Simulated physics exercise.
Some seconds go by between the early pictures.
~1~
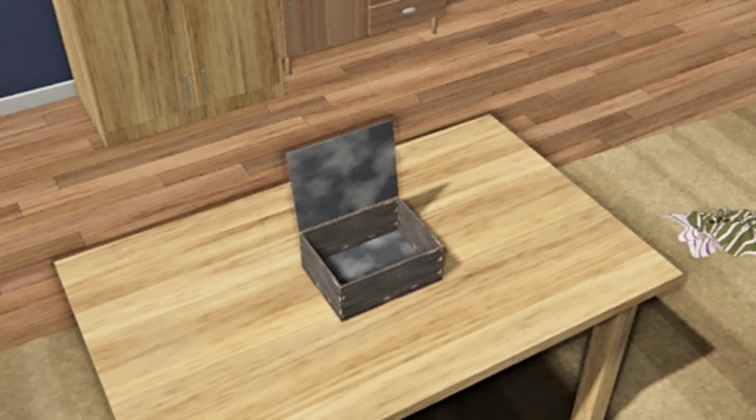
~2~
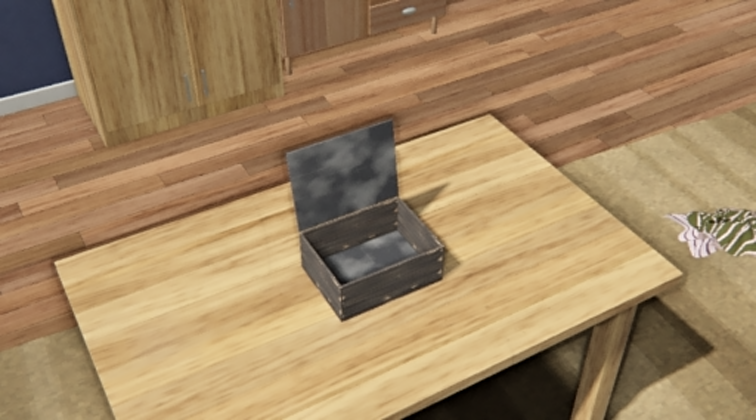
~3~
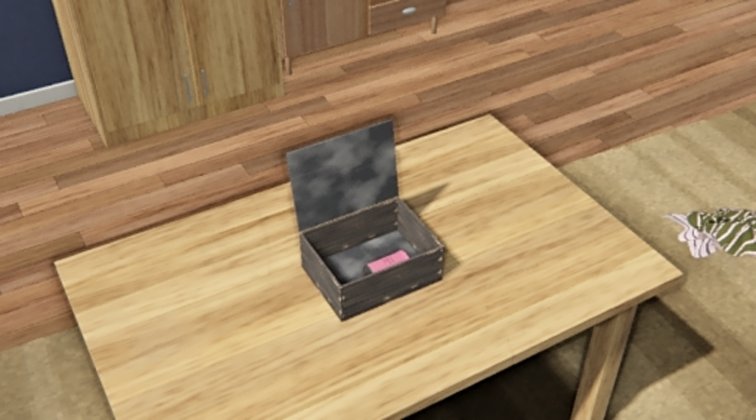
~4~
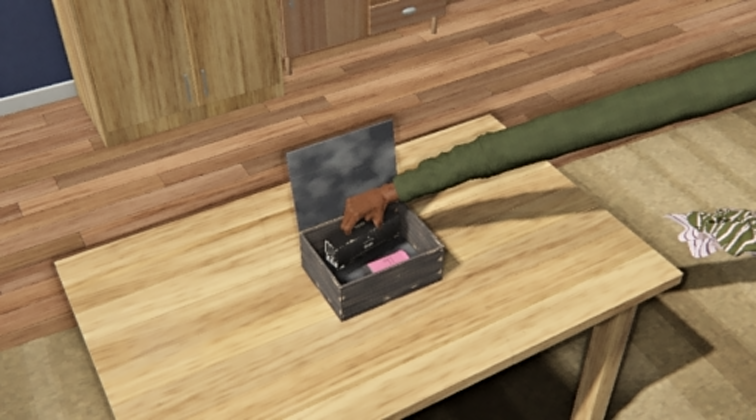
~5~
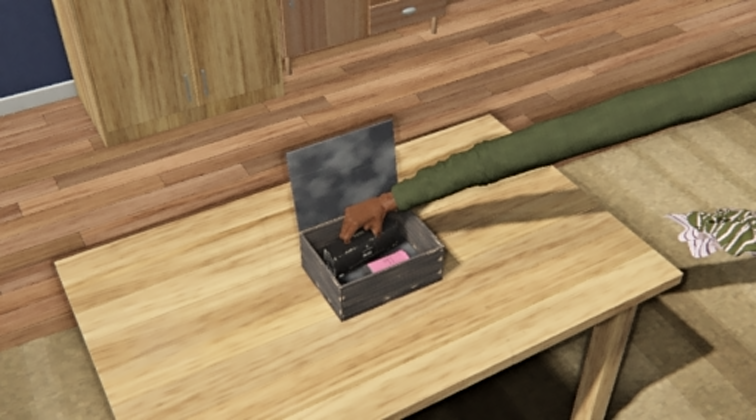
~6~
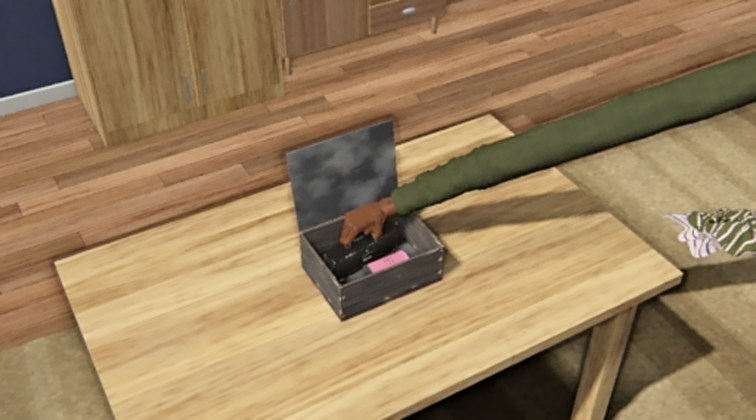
An arm in a green sleeve reaches in from the right over a pale wooden table, seen from above at a steady angle in a wood-floored room. An open dark box with its lid raised sits mid-table, empty at first, then holding a small pink item, with cabinets behind and a rug at right. The hand lowers a black carton slightly into the box, behind the pink item, and stays over it.
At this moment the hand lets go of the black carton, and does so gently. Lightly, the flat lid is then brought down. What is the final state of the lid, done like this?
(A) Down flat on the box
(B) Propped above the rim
A, down flat on the box.
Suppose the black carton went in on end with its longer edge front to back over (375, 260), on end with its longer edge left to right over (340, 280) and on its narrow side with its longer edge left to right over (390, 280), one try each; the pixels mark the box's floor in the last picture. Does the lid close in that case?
On try one it won't go down; on try two it won't go down; on try three it fits down fine.
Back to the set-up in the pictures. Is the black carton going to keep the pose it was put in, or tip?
Once everything settles, the black carton keeps its original angle.
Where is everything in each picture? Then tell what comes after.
The last thing is not in view yet, in the first frame.
The last thing is not in view yet, in the second frame.
The last thing is not in view yet, in the third frame.
Coming down; black carton (363, 237), in the fourth frame.
Coming down; black carton (361, 246), in the fifth frame.
In place under the hand; black carton (361, 250), in the sixth frame.
Then, 1.30 s on from there, lid 78° above the rim.
Then, 1.70 s on from there, lid 50° above the rim.
Then, 2.10 s on from there, lid 13° above the rim.
In the end, lid shut; both unmoved. At the end, from the last picture's camera, black carton near (361, 251).
